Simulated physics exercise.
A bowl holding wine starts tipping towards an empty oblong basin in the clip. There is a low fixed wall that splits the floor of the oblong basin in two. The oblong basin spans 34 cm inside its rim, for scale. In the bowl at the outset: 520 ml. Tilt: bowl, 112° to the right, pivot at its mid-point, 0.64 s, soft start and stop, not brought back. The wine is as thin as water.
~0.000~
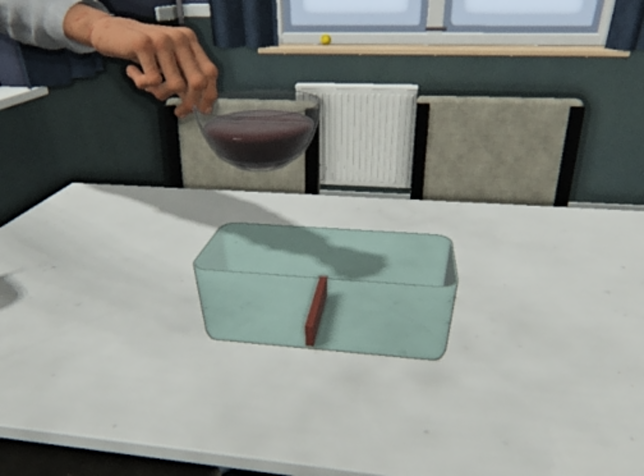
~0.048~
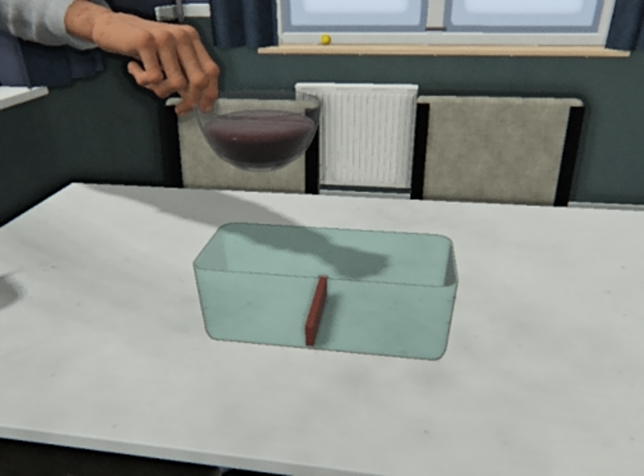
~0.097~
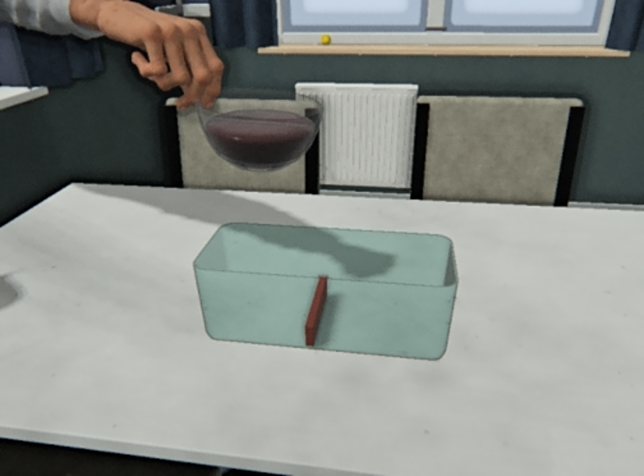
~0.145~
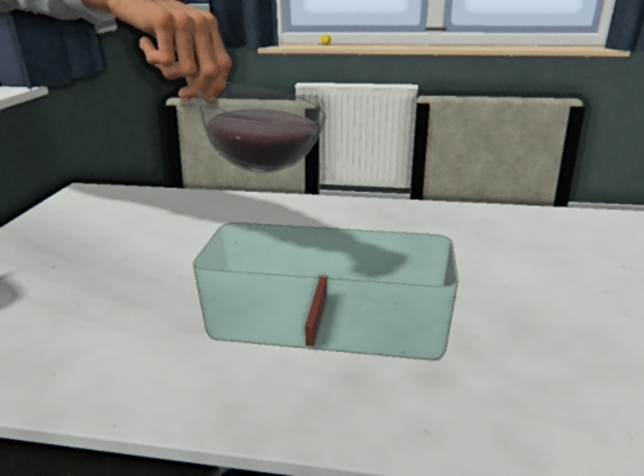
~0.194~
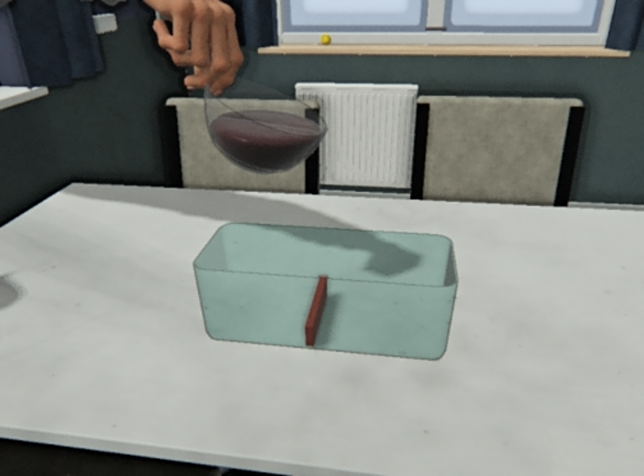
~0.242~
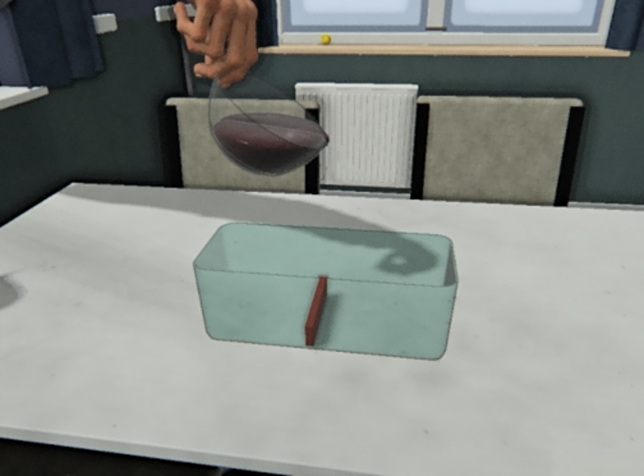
In a dark-walled room, a hand gradually tilting a clear bowl of dark red liquid rightward above a pale green basin.
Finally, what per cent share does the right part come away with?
Roughly 82 per cent.
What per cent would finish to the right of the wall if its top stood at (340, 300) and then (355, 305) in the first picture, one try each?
Respectively 70 and 45 %.
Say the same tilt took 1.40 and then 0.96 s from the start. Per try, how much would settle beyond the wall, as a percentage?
Result: 95 per cent, then 85 per cent.
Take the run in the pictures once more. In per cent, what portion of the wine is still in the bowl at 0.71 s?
Close to 0 percent of the whole amount.
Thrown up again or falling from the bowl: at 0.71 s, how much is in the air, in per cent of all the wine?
Around 3 per cent of the liquid is in flight.
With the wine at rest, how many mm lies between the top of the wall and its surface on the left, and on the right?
Left side: Around 30 mm. Right side: Around 16 mm.
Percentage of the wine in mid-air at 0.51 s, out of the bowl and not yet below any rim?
Estimate: Some 48 % of the total.
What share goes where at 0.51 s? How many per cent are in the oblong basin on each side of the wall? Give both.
Left about 0, right about 40.
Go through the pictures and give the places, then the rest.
In the first frame, it leans 0°; its right rim is at (319, 105); the wine meets the walls at (207, 120) and (315, 123); the oblong basin's rim runs from (208, 245) to (454, 261); the wall's top is at (317, 300).
In the second frame, it leans 2°; its right rim is at (320, 107); the wine meets the walls at (208, 120) and (315, 124).
In the third frame, it leans 6°; its right rim is at (322, 112); the wine meets the walls at (209, 118) and (316, 126).
In the fourth frame, it leans 14°; its right rim is at (324, 121); the wine meets the walls at (211, 117) and (318, 128).
In the fifth frame, it leans 24°; its right rim is at (325, 133); the wine meets the walls at (215, 117) and (323, 131).
In the sixth frame, it leans 35°; its right rim is at (324, 146); the wine meets the walls at (217, 120) and (322, 136); 2 per cent is over the edge.
Then, 0.51 s in, the tilt is 101° and 11 per cent is still to pour, 0 is left of the wall and 40 right of it.
Then, 0.71 s in, the tilt is 112° and 0 per cent is still to pour, 14 is left of the wall and 83 right of it.
Then, 0.92 s in, the tilt is 112° and 0 per cent is still to pour, 16 is left of the wall and 83 right of it.
Then, 1.14 s in, the tilt is 112° and 0 per cent is still to pour, 16 is left of the wall and 82 right of it.
Finally, 16 per cent lies left of the wall, 82 right of it and 2 outside.
